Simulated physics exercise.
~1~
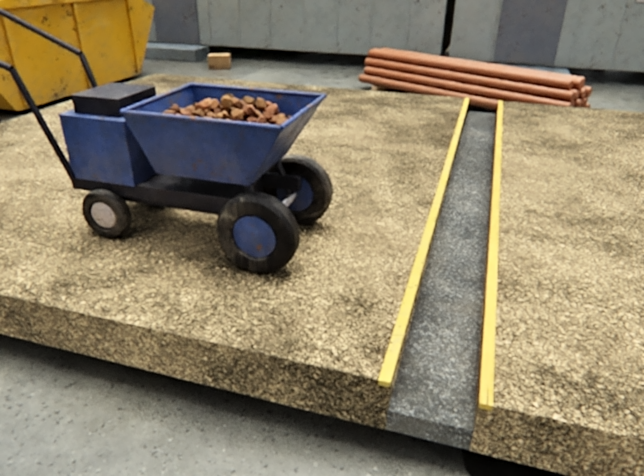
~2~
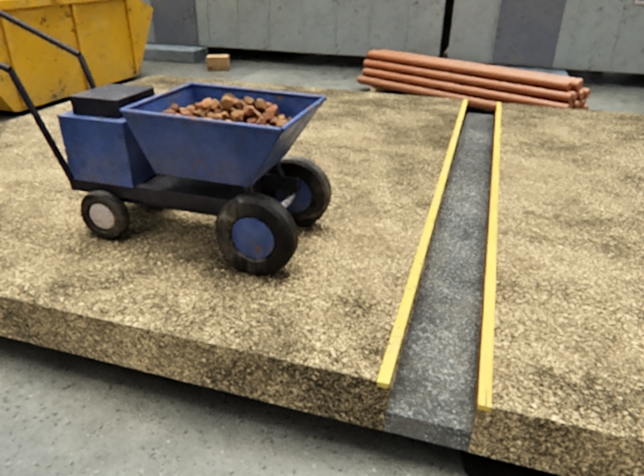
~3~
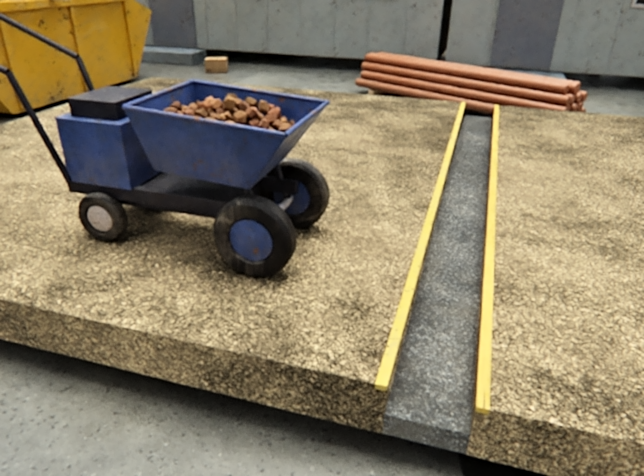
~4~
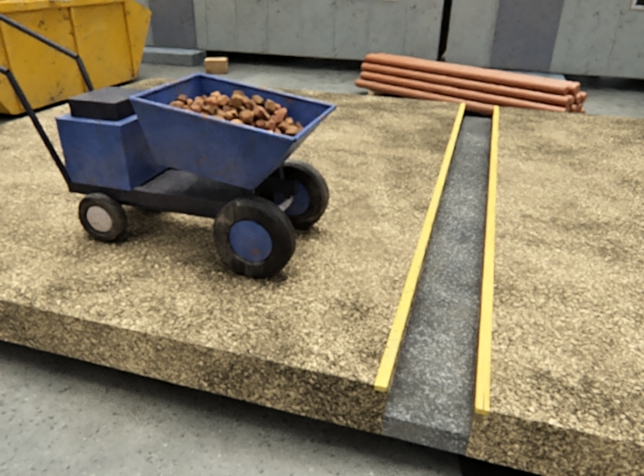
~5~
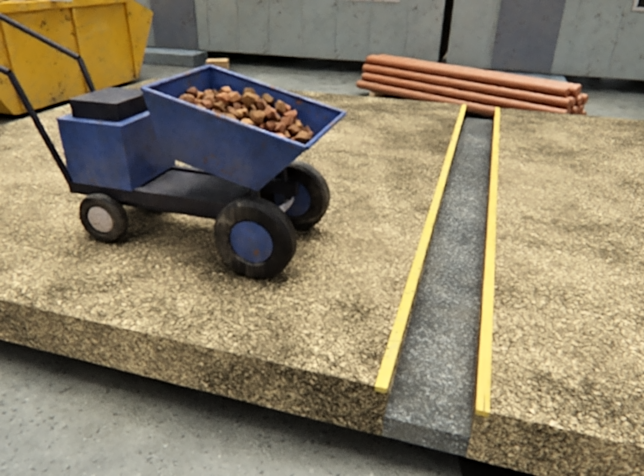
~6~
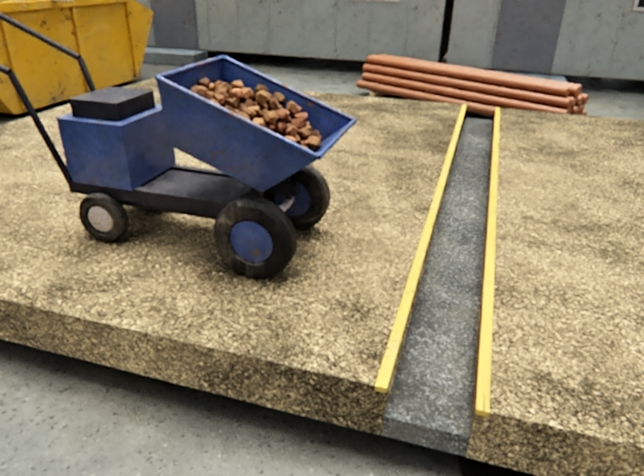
The blue skip of a small motor barrow, loaded with reddish-brown clods, sits level at first, left of a shallow trench edged with yellow strips. It then tilts gradually toward the right, its back end rising until it slopes clearly, the clods still inside and the wheels staying put.
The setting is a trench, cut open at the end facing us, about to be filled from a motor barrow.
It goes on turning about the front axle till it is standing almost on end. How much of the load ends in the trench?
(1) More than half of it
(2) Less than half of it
The answer is 1.
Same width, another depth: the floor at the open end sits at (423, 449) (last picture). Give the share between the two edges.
Estimate: Approx. 70 per cent.
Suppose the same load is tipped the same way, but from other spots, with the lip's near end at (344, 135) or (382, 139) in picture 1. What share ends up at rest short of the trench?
The first spot gives roughly 0 %; the second gives roughly 0 %.
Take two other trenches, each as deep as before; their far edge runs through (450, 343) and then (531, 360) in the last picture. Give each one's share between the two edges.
I'd say some 50 in a hundred, followed by 70 in a hundred.
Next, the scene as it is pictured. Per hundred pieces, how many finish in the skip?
It works out near 5 percent.
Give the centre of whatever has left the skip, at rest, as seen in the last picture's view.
Somewhere around (436, 284) in the final view.
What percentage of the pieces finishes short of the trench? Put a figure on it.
Share of load: Near 25 %.
Shortly afterwards, skip tipped steeply; the whole lot in the skip.
Next, skip tipped right over; near two thirds in the skip; near a quarter short of the trench; near a quarter in or heaped over the trench; only a few falling.
Some moments later, skip tipped right over; a little in the skip; near a quarter short of the trench; near two thirds in or heaped over the trench; only a few beyond it.
In the end, skip tipped right over; a little in the skip; near a quarter short of the trench; near two thirds in or heaped over the trench; only a few beyond it.
